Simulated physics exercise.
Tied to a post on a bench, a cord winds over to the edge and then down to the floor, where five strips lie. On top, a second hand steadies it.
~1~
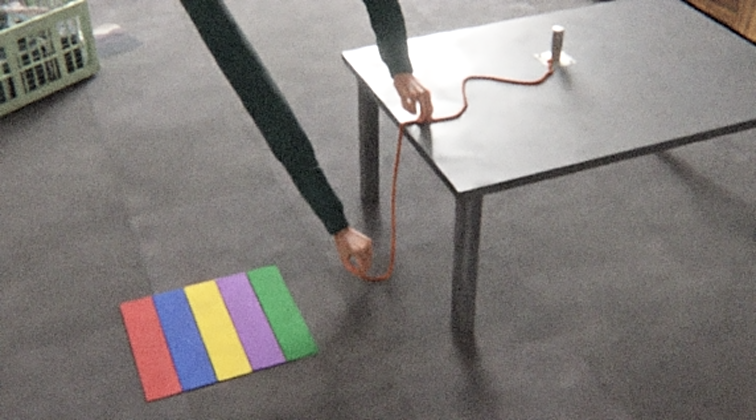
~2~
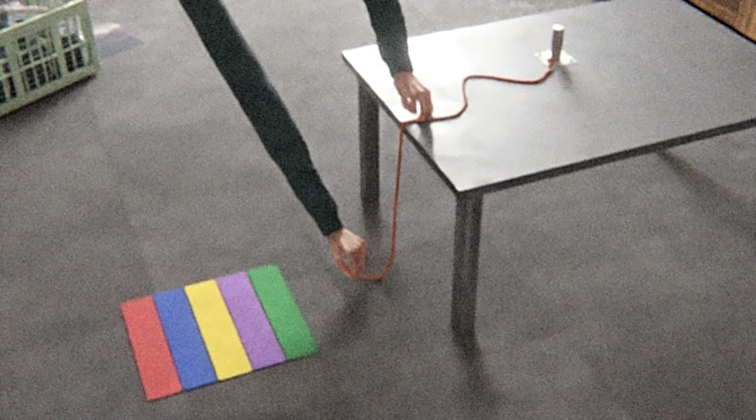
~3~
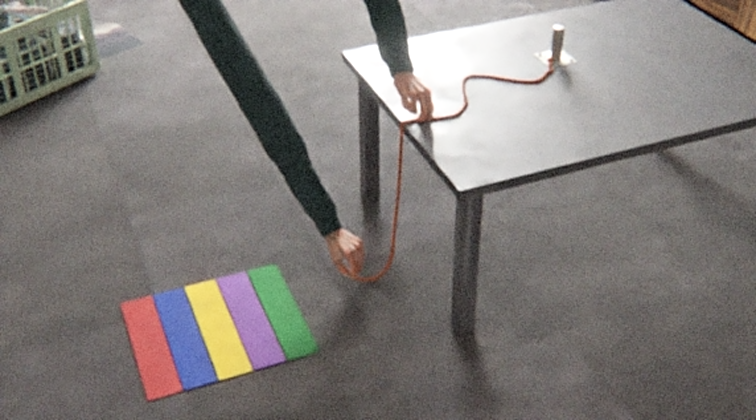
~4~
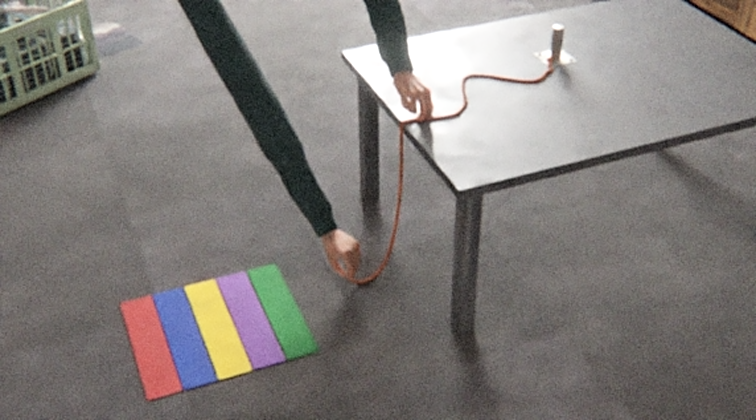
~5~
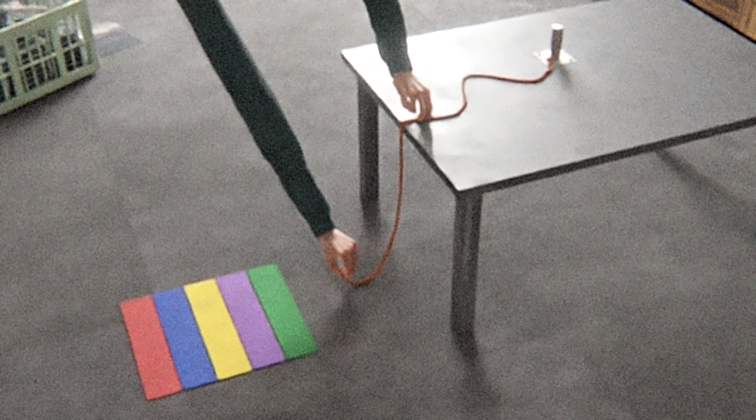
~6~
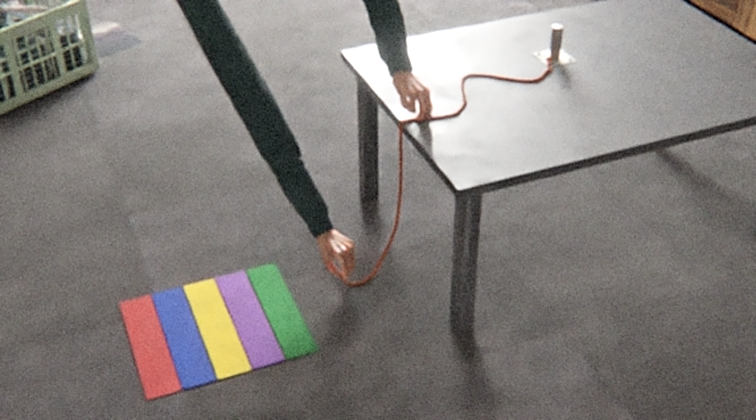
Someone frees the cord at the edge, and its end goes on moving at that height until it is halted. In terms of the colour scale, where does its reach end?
At blue.
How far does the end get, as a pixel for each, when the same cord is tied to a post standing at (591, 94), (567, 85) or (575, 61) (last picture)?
Somewhere near (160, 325), (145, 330) and (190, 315), in that order.
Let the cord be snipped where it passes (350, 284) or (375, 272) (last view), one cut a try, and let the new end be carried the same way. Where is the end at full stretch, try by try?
Case by case: Roughly (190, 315), then roughly (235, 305).
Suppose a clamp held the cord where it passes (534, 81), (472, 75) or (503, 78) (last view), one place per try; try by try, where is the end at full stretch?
Taking them in turn, I'd expect around (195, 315), (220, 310) and finally (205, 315).
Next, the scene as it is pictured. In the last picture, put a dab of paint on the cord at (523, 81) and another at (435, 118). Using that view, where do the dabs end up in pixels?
(497, 78) and (369, 141).
Soon after, end near (232, 306); over purple.
Then, end near (195, 316); over blue.
At full stretch, end near (173, 322); over blue. It gets as far as the blue strip.
